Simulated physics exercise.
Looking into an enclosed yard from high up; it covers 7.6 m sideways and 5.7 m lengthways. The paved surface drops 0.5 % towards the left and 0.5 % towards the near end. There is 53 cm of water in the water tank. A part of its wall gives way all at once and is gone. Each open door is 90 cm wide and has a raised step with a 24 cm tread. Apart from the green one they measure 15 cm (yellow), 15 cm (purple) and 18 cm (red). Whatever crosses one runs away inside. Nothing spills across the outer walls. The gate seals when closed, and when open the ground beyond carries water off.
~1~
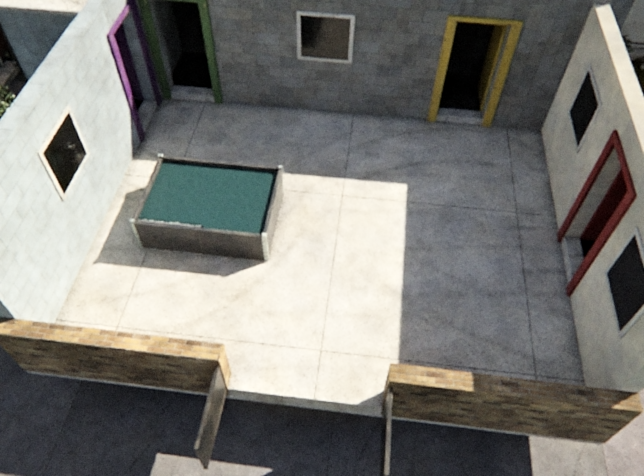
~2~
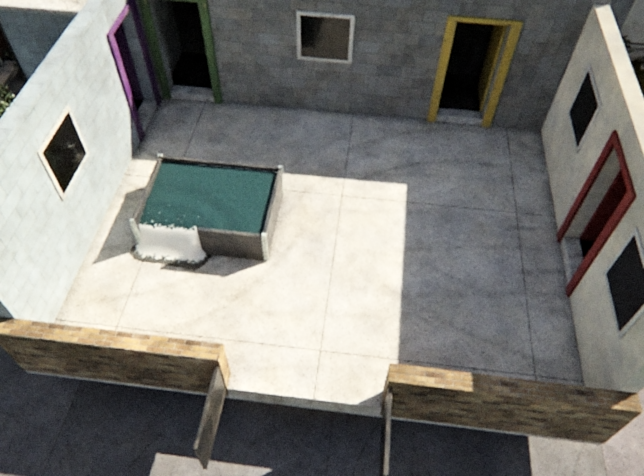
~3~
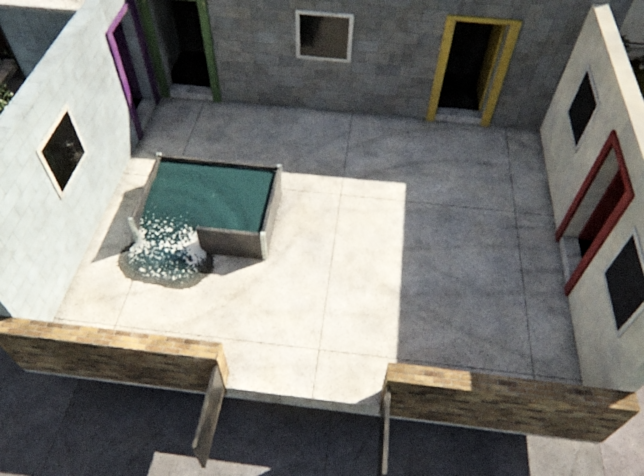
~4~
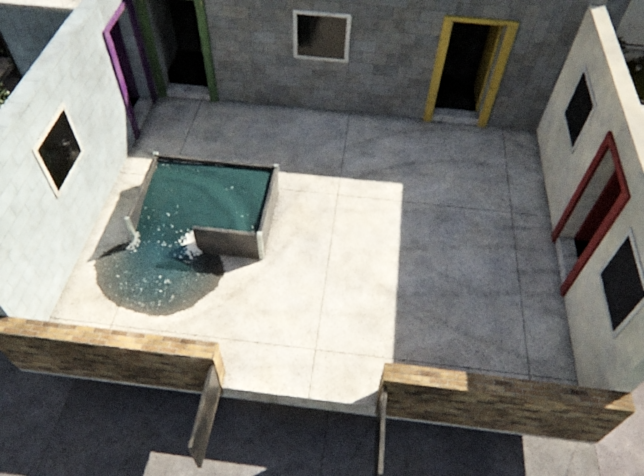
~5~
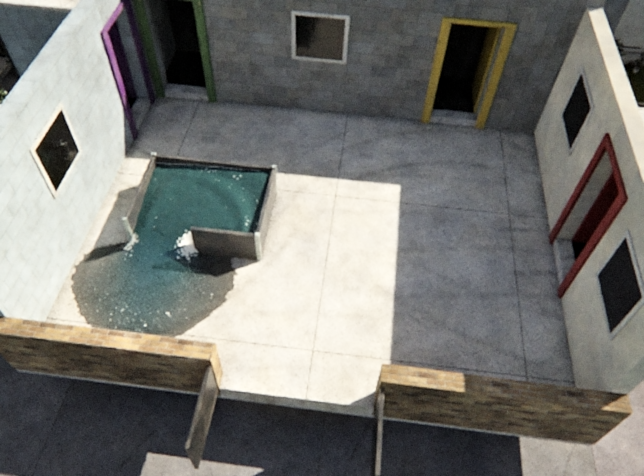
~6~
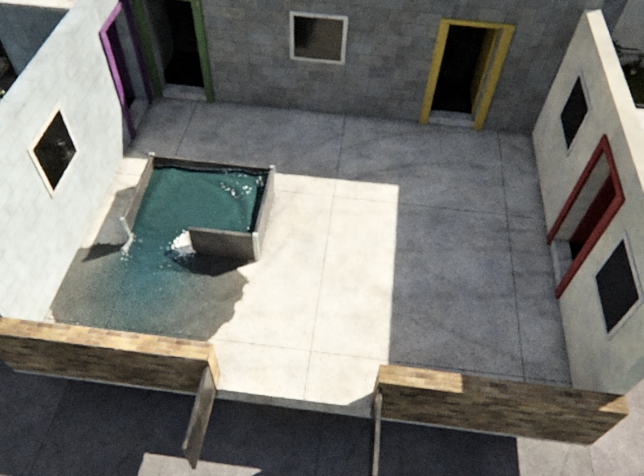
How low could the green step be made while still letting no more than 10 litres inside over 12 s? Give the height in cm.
Some 6.5 cm above the ground.
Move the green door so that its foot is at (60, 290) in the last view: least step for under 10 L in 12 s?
About 20 cm.
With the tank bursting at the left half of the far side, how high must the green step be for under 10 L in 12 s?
Then roughly 26 cm.
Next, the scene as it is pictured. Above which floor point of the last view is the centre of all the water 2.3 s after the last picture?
At about (170, 277).
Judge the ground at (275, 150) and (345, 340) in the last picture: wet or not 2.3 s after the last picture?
In turn: Still dry, under water.
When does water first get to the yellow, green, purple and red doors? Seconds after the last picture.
Yellow 10.0 s, green 4.0 s, purple 3.4 s, red 5.0 s.
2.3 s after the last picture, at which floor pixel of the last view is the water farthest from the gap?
Near (414, 396).
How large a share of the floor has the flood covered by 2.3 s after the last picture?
Some 25 per cent of it.
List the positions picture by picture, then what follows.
The first frame shows the water tank at (210, 197) is whole and still, 53 cm deep; the green door at (185, 57) is dry.
In the second frame, the gap is at (172, 241), the front 0.2 m out at (143, 257); the back of the water tank holds 53 cm.
In the third frame, water pours out at (170, 241) and has run 0.7 m, to (156, 280); about 8 cm deep outside, 53 cm at the back.
In the fourth frame, the front is at (134, 305), 1.1 m from the gap at (167, 241); 1.6 m2 of floor is wet, 51 cm left at the back.
In the fifth frame, the front is at a hidden place, 1.7 m from the gap at (165, 241); 2.6 m2 of floor is wet, 45 cm left at the back.
In the sixth frame, the front is at a hidden place, 2.0 m from the gap at (162, 241); 3.7 m2 of floor is wet, 45 cm left at the back; 3.8 m in a straight line remain to the green door at (177, 56).
Then, 0.7 s after the last picture water covers 10 % of the floor, deepest (44 cm) near (43, 349); it has not reached the green door.
Then, 2.3 s after the last picture water covers 25 % of the floor, deepest (22 cm) near (122, 347); it has not reached the green door.
Then, 11.3 s after the last picture water covers 95 % of the floor, deepest (6 cm) near (31, 348); 4 cm at the green door, 0 litres in over its 15 cm step.
At the green door as built, the water peaked near 9 cm, 4.7 s after the last picture.
Run again over the same 12 s with other heights there, 15 litres in over 6 cm, 3 litres over 8 cm. The limit of 10 litres is kept from about 6.5 cm up.
